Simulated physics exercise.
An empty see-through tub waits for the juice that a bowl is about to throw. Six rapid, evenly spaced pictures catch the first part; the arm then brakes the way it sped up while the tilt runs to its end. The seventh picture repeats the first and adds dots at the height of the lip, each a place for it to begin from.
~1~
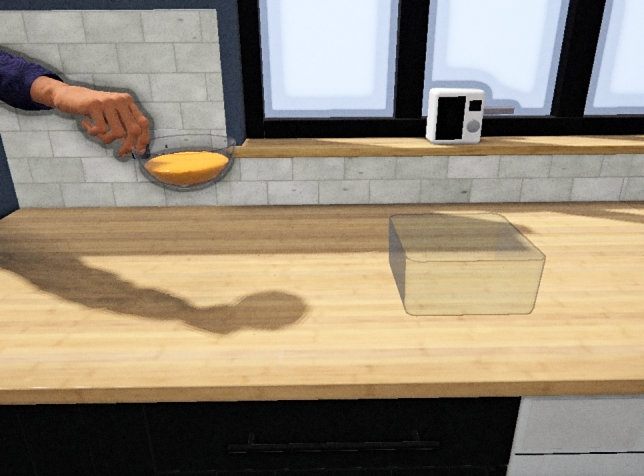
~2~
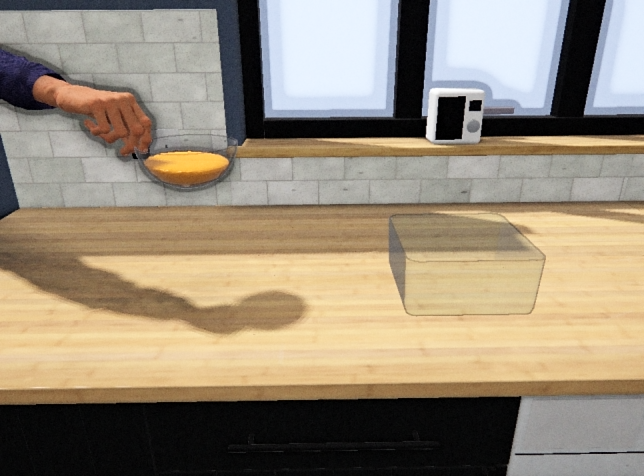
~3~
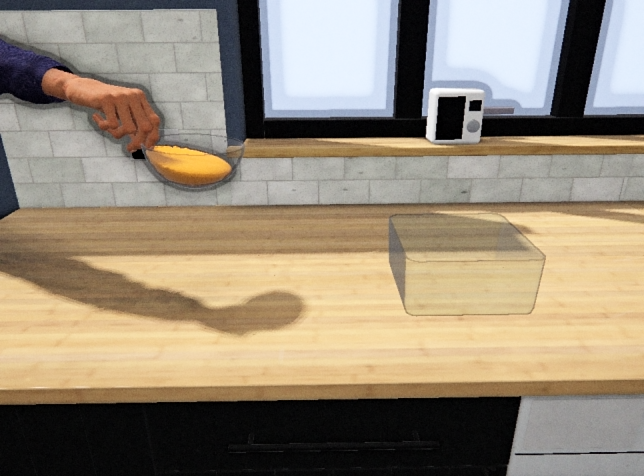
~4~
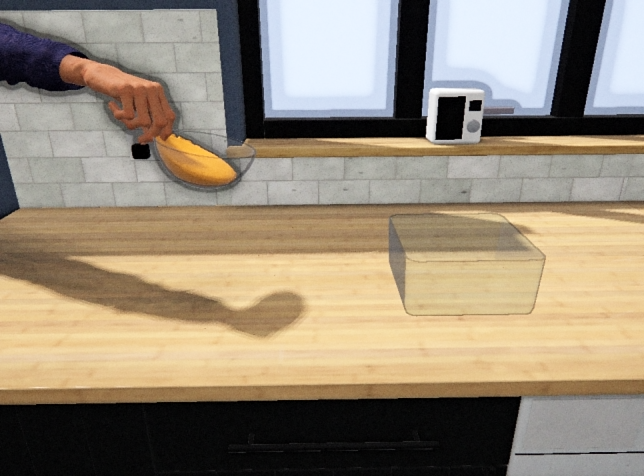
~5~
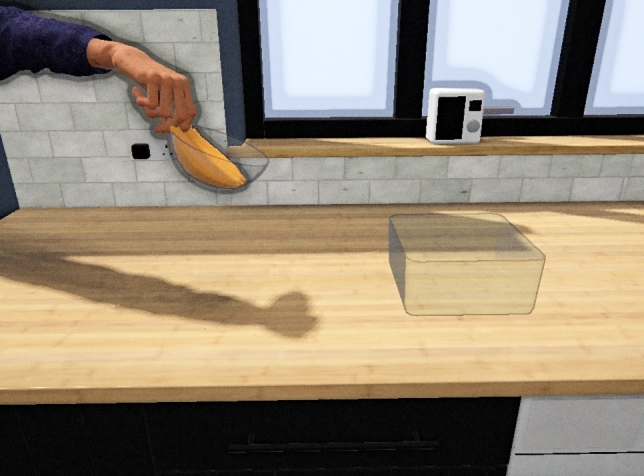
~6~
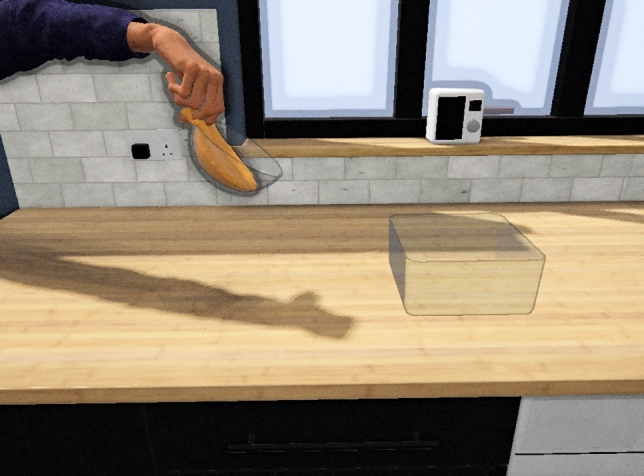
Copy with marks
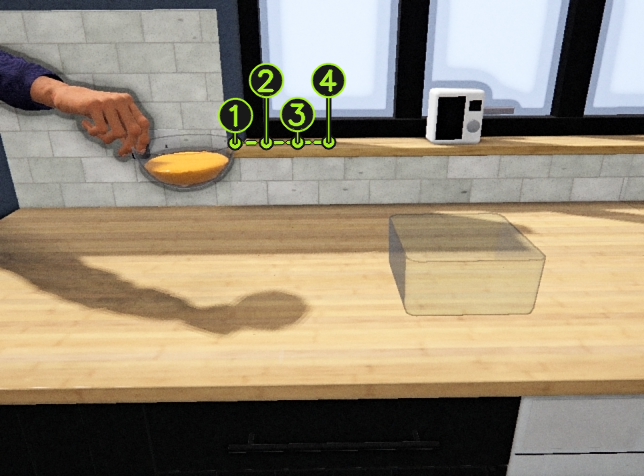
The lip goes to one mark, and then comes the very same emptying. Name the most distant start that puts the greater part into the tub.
Use dot 2.
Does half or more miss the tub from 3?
No.
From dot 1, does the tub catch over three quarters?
No, less.
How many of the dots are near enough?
Three.
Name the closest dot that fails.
That would be 1.
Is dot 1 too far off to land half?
Yes, that goes wrong.
In lime, 1 at (235, 143); 2 at (266, 142); 3 at (297, 142); 4 at (328, 142).
With 1, about 22 % lands in the tub, 71 % falls short and 7 % goes beside or beyond.
With 2, about 69 % lands in the tub, 13 % falls short and 17 % goes beside or beyond.
With 3, about 83 % lands in the tub, 12 % falls short and 5 % goes beside or beyond.
With 4, about 84 % lands in the tub, 12 % falls short and 3 % goes beside or beyond.
